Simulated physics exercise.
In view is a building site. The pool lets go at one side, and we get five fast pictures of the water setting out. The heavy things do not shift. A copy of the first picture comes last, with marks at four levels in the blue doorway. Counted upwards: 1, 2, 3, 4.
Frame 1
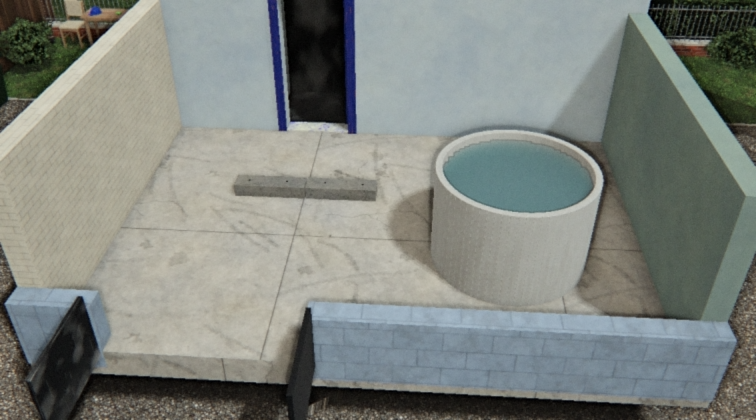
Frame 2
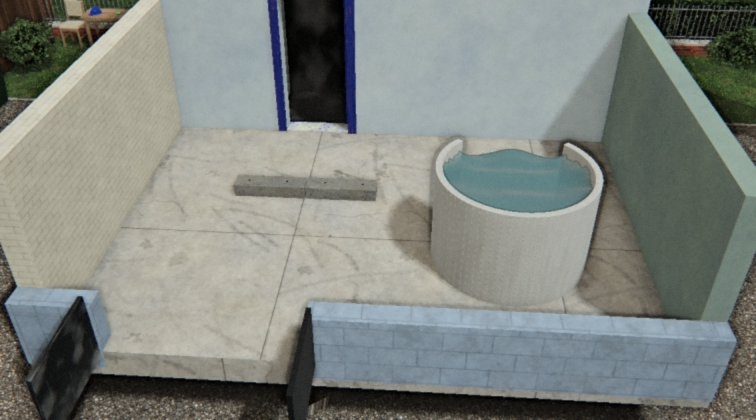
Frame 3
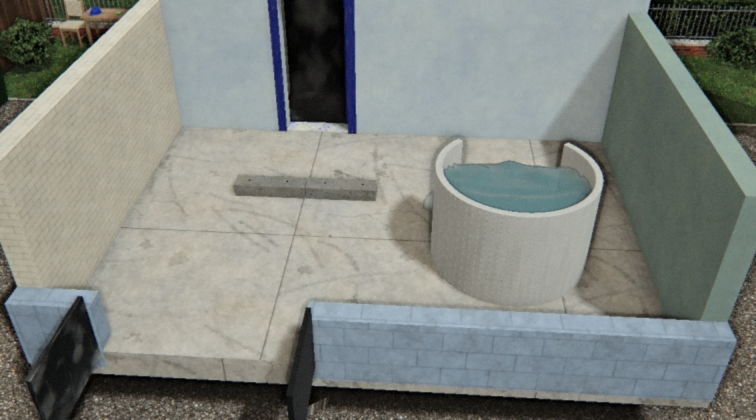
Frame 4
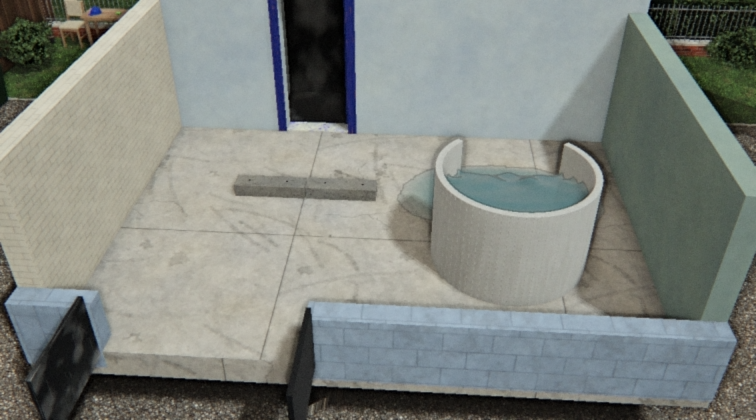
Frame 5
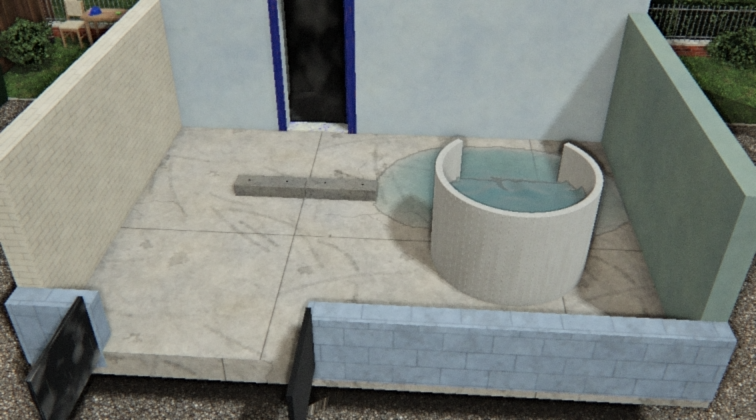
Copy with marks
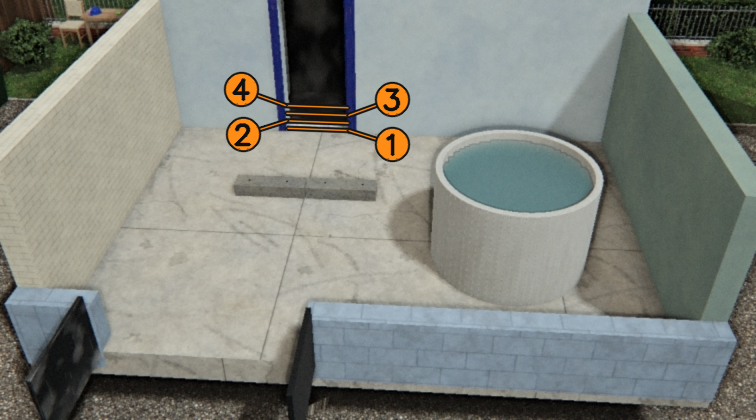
Teal water in a round, cream brick pool on the right surges up as a gap opens in the rim's far side, then sinks lower and spreads behind it in a thin, clear sheet across the concrete. The walled yard, seen from above by a still camera, has a cream wall left, a green one right and low blue blocks in front. A grey beam lies still before a blue-framed dark doorway, the sheet reaching its right end.
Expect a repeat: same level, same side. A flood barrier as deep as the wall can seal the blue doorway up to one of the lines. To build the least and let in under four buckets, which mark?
2 will do.
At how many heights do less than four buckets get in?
Three.
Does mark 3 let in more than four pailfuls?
No, that is safe.
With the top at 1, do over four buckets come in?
Yes.
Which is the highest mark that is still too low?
The answer is 1.
In orange, 1 at (318, 129); 2 at (317, 121); 3 at (317, 114); 4 at (316, 106); from the bottom up 1, 2, 3, 4.
With 1, about 9 bucketfuls get in.
With 2, a splash gets over, under a bucket.
With 3, nothing gets over.
With 4, nothing gets over.
